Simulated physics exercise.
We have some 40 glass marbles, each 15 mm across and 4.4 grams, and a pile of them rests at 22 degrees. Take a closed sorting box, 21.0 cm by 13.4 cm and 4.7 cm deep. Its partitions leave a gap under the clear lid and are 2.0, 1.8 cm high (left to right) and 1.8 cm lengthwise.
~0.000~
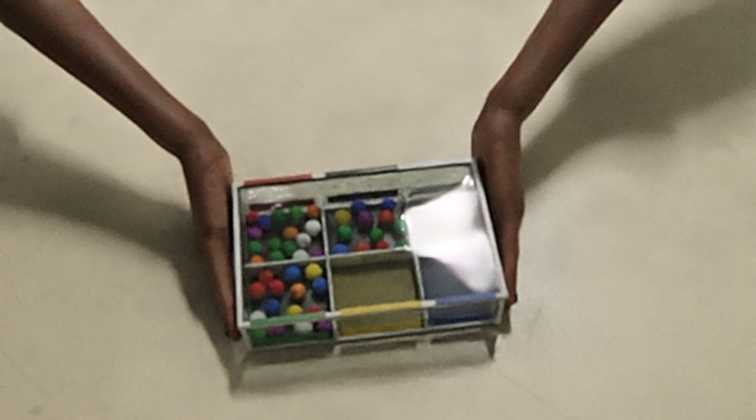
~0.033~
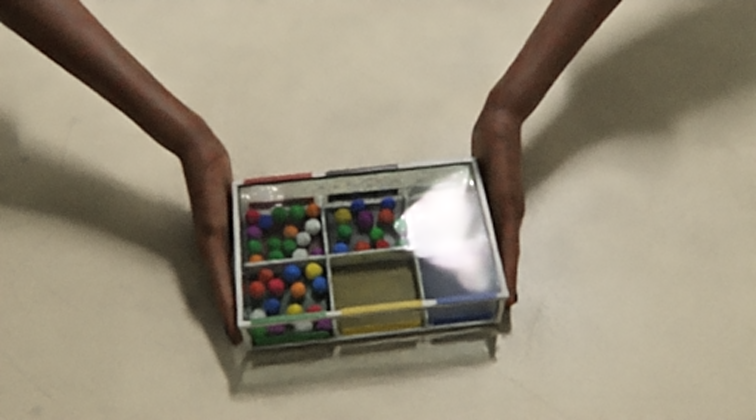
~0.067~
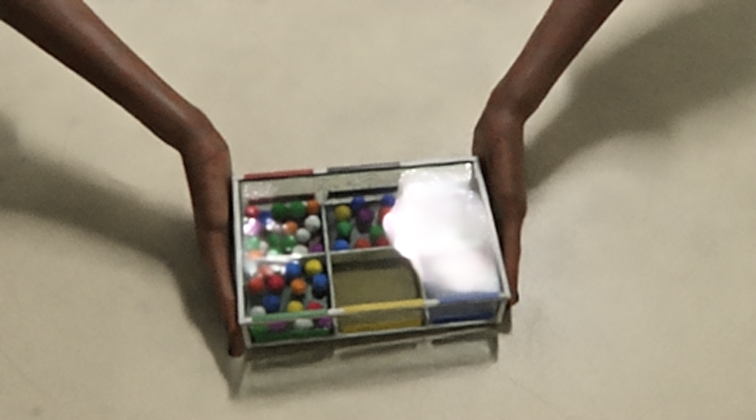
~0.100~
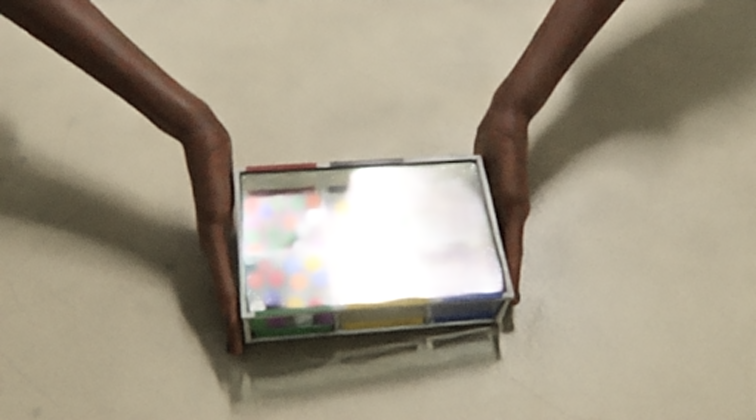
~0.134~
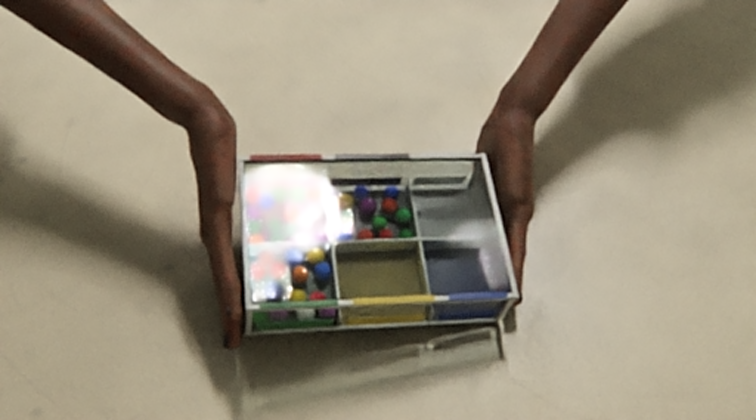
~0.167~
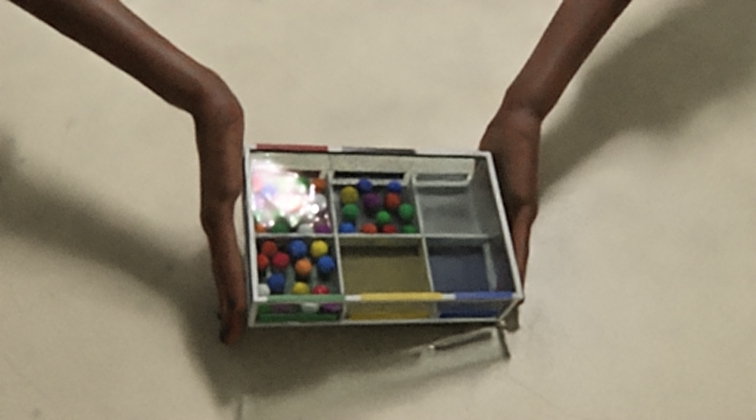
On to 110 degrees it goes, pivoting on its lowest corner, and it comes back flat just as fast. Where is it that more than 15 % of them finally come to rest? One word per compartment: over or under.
Red compartment under, blue compartment over, green compartment under, yellow compartment under, white compartment over, black compartment under.
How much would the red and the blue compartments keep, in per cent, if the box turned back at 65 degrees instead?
Then red would hold 30 percent and blue 0 percent.
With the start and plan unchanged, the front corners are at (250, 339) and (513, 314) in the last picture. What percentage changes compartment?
Then roughly 75 per cent.
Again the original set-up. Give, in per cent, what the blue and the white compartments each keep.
Blue at 70 and white at 25, in per cent.
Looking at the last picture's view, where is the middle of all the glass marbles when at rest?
I'd say roughly (460, 273).
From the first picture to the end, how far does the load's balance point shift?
It moves around 13.0 centimetres.
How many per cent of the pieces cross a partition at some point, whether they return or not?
100 per cent, give or take.
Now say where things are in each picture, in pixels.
In the first picture, box tilt 0 degrees, front corners at (243, 324) and (502, 294); red 35 %, green 35 %, black 30 %.
In the second picture, box tilt 1 degrees, front corners at (243, 323) and (502, 294).
In the third picture, box tilt 2 degrees, front corners at (244, 319) and (504, 294).
In the fourth picture, box tilt 6 degrees, front corners at (247, 314) and (508, 294), lowest corner right front.
In the fifth picture, box tilt 10 degrees, front corners at (252, 306) and (512, 294), lowest corner right front.
In the sixth picture, box tilt 14 degrees, front corners at (258, 298) and (517, 294), lowest corner right front; red 35 %, green 35 %, black 30 %. Its pace works out near 135 degrees a second.
After 0.94 s, tilt 110 degrees; red 30 %, green 30 %, yellow 10 %, white 5 %, black 20 %.
After 1.46 s, tilt 50 degrees; blue 70 %, yellow 5 %, white 25 %.
After 2.04 s, tilt 0 degrees; blue 70 %, yellow 5 %, white 25 %.
In the end, at 2.5 s, red 0 %, blue 70 %, green 0 %, yellow 5 %, white 25 %, black 0 %.
